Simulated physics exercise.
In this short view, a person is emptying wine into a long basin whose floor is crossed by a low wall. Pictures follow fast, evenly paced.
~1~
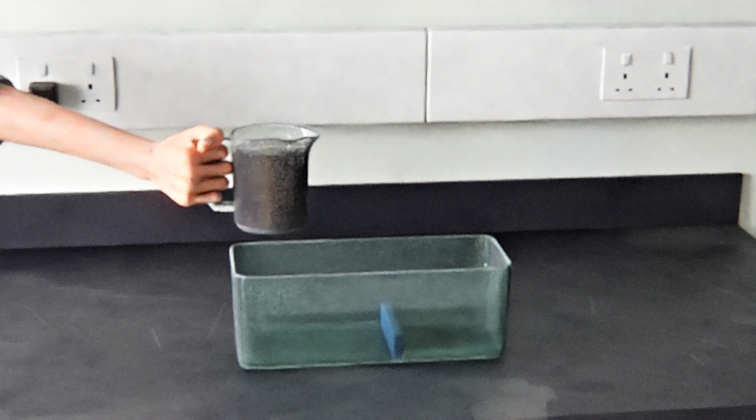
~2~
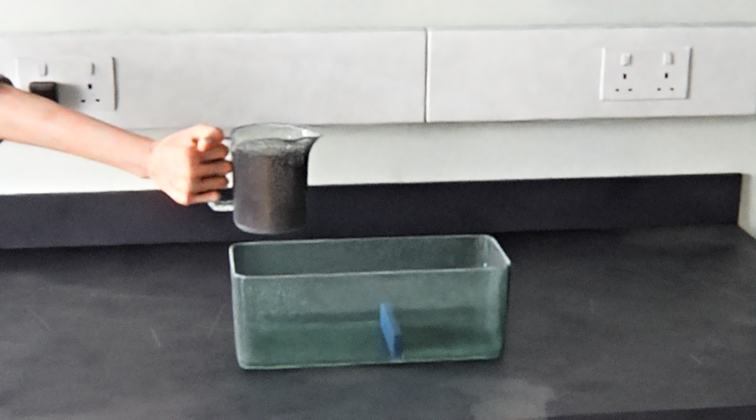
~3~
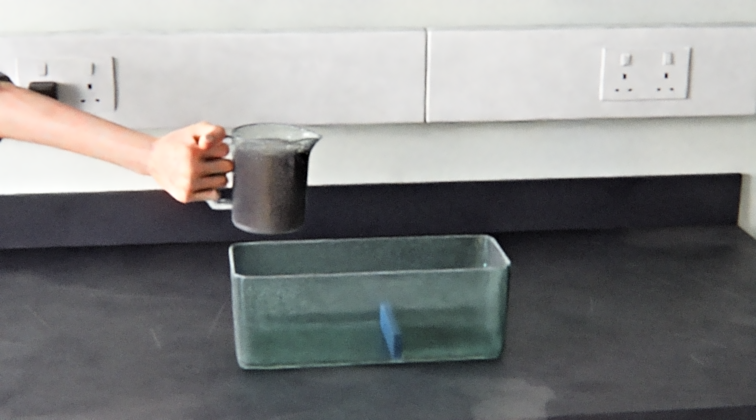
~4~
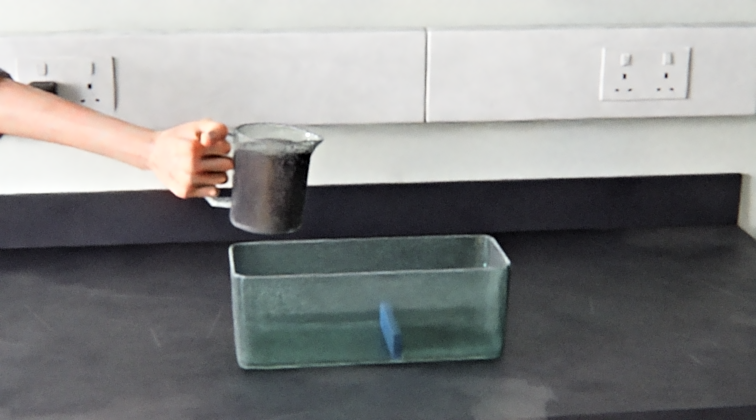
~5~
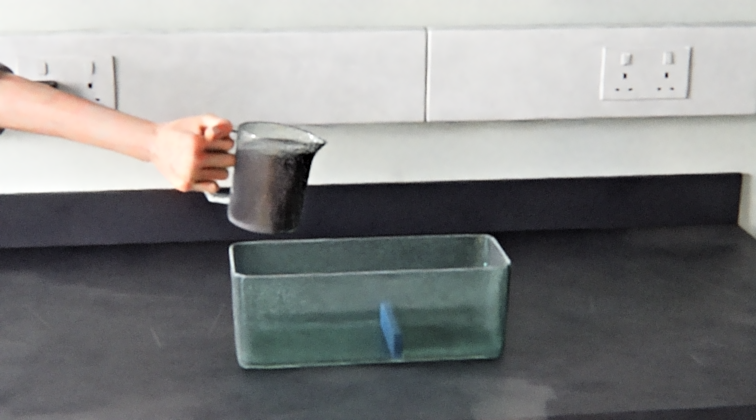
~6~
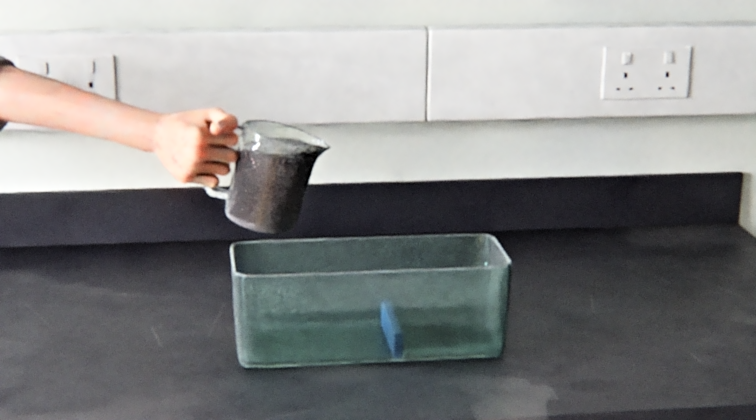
On a dark countertop below wall sockets, a hand holds a glass jug of dark liquid above a long greenish glass basin with a low blue wall inside, then gradually tilts the jug slightly to the right.
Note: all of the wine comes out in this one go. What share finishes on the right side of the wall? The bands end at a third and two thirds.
Once it settles, the part right of the wall is below a third, I'd say.
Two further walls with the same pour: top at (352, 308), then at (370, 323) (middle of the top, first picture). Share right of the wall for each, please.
Try 1: Some 95 %; try 2: 70 %.
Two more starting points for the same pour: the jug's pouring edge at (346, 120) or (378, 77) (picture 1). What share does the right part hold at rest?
Estimate, in order: 80 and 90 per cent.
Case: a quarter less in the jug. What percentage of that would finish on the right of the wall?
Result: Around 5 per cent.
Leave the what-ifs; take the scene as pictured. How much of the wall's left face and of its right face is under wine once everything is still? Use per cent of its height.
The left reads 60 in a hundred and the right 20 in a hundred.
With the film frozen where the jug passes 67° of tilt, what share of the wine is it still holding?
Remaining share, estimated: 80 %.
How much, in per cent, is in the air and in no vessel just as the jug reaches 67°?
15 %.
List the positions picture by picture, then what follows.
The first frame shows tilt 0°; pouring edge (321, 133); surface from (234, 147) to (308, 145); the long basin's rim runs from (233, 262) to (502, 252); the wall's top is at (392, 318).
The second frame shows tilt 1°; pouring edge (321, 134); surface from (233, 147) to (307, 145).
The third frame shows tilt 3°; pouring edge (322, 135); surface from (234, 147) to (308, 146).
The fourth frame shows tilt 6°; pouring edge (324, 138); surface from (236, 147) to (310, 146).
The fifth frame shows tilt 10°; pouring edge (327, 141); surface from (238, 148) to (314, 146).
The sixth frame shows tilt 15°; pouring edge (331, 146); surface from (240, 148) to (319, 147).
A moment on, the jug is tipped part way and 82 per cent is still to pour, 5 is left of the wall and 0 right of it.
Next, the jug is tipped on its side and 37 per cent is still to pour, 35 is left of the wall and 12 right of it.
Then the jug is tipped on its side and 10 per cent is still to pour, 68 is left of the wall and 16 right of it.
Later the jug is tipped on its side and 3 per cent is still to pour, 77 is left of the wall and 18 right of it.
In the end 80 per cent lies left of the wall, 19 right of it and 1 outside.
